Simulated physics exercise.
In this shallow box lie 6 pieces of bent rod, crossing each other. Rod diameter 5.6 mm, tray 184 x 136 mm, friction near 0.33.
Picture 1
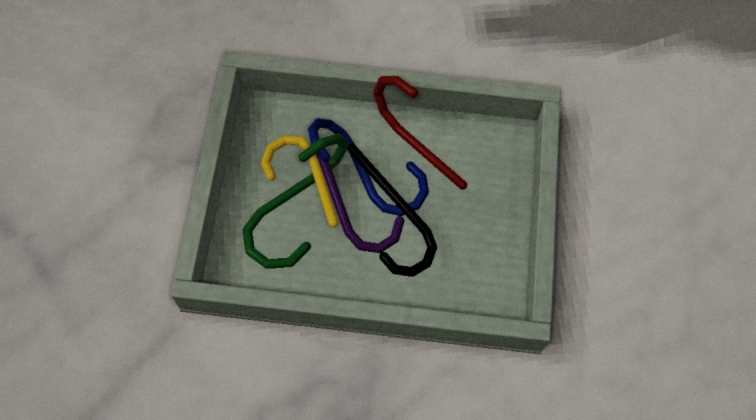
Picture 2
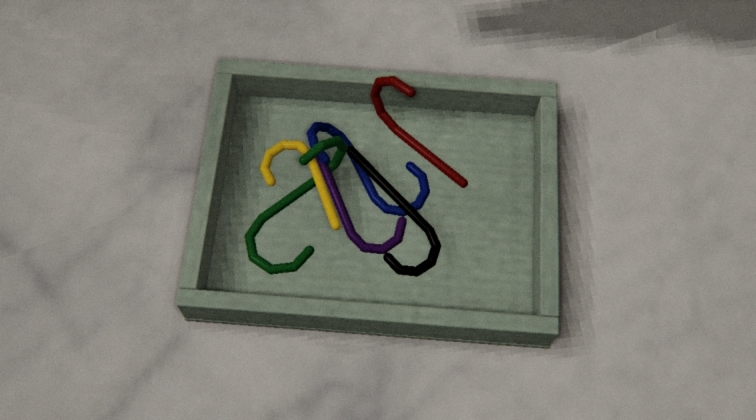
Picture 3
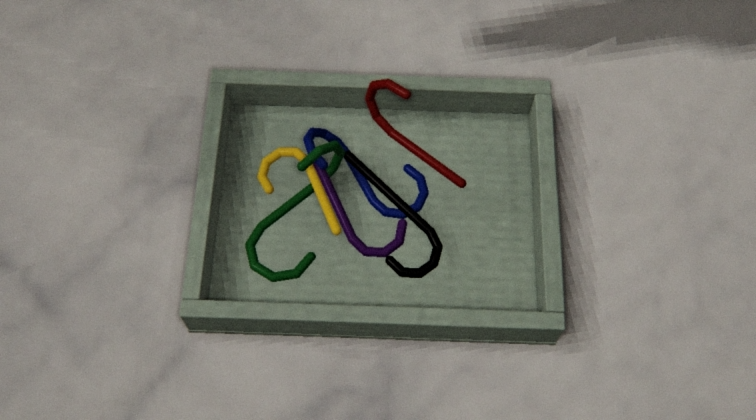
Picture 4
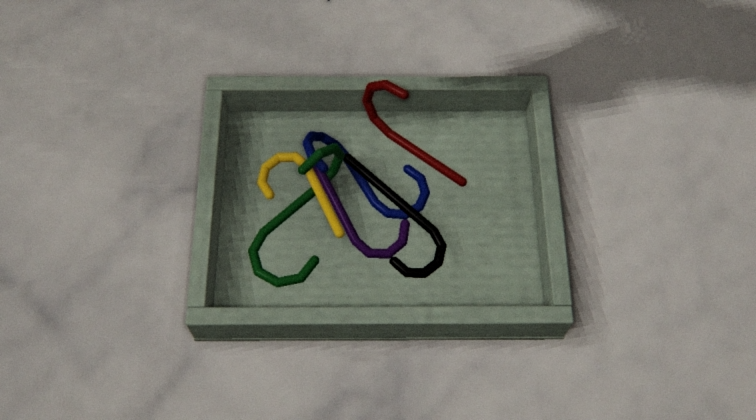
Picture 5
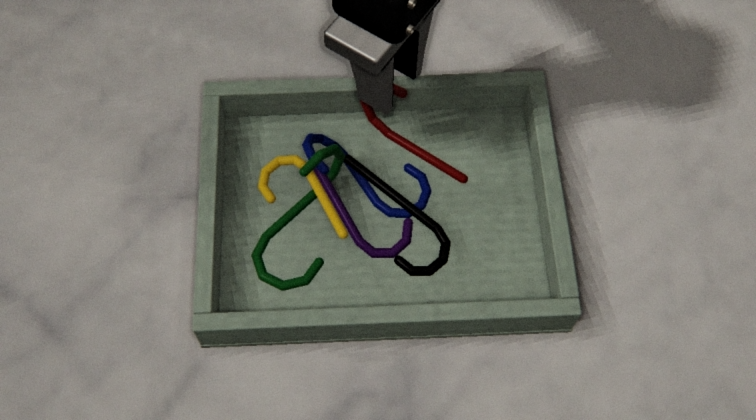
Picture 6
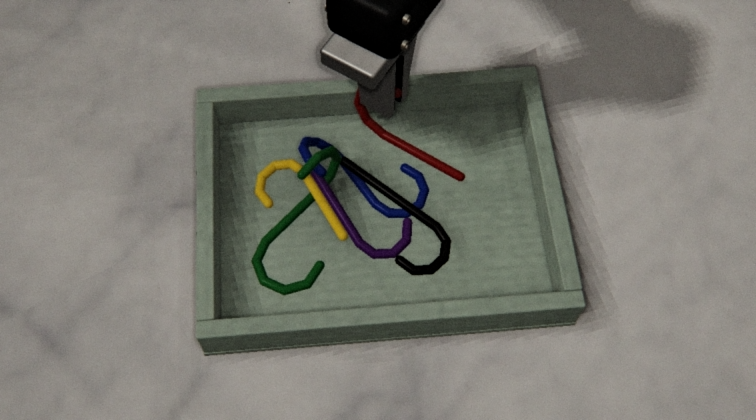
Six bent rods lie in a shallow pale green box on a grey marbled surface, seen from above at a slant. Yellow and green hooks sit at left, tangled with blue, purple and black ones near the middle, while a red hook lies apart at upper right. The view shifts slightly around the box, a shadow spreads, and a black-and-grey gripper descends and closes on the red hook.
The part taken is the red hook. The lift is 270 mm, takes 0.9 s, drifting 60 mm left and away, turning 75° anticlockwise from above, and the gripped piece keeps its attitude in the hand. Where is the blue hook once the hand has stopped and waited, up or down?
It ends down.
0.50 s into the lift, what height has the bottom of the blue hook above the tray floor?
About 0 mm.
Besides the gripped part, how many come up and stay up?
The count is 0.
Then, 0.27 s into the lift, lowest point more than 20 mm over the tray floor, red hook 58 mm.
Then, 0.50 s into the lift, lowest point more than 20 mm over the tray floor, red hook 159 mm.
Then, 0.90 s into the lift, lowest point more than 20 mm over the tray floor, red hook 273 mm.
At rest, hanging red hook 273 mm; the other 5 are down.
